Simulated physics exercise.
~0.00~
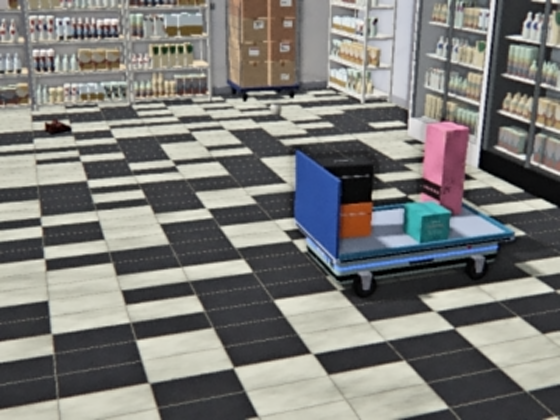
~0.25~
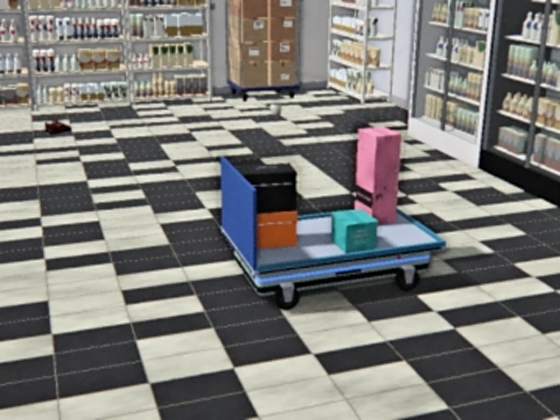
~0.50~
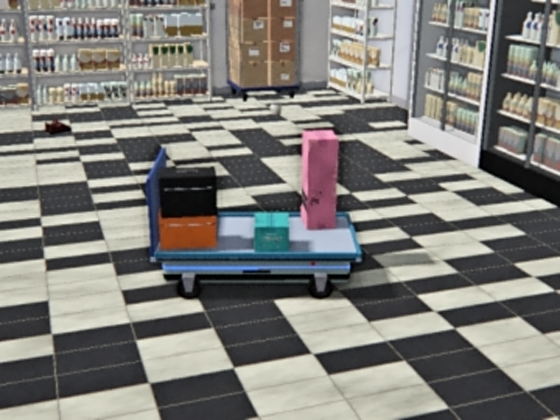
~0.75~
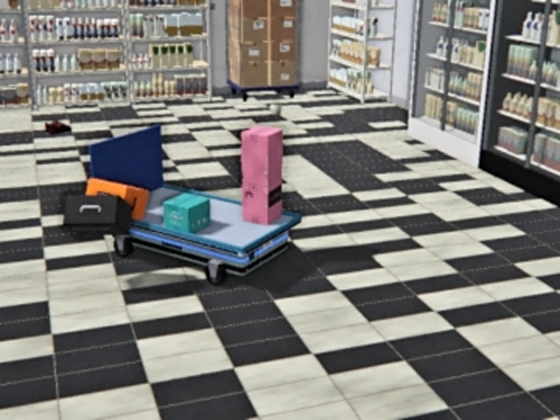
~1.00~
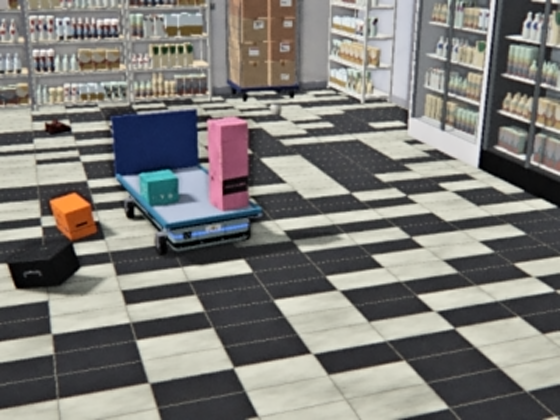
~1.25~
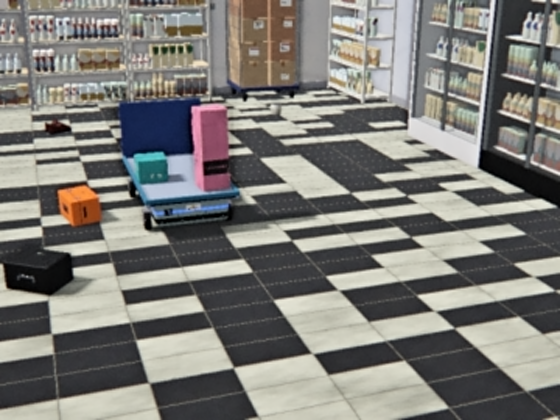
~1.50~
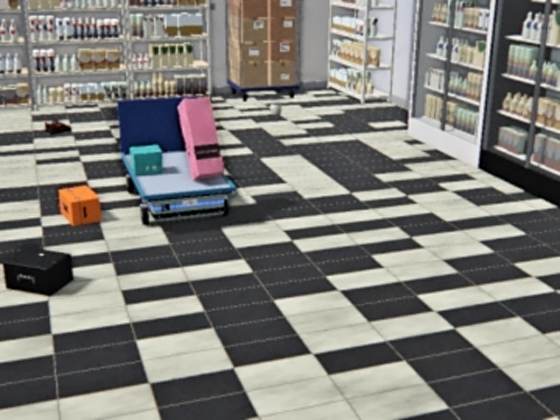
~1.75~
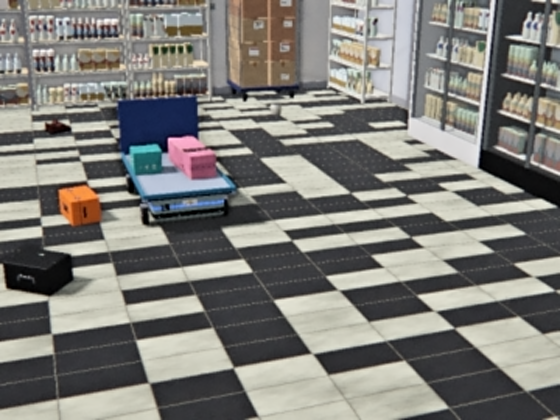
Two toolboxes tumble off a turning flat cart before the pink box topples aboard it.
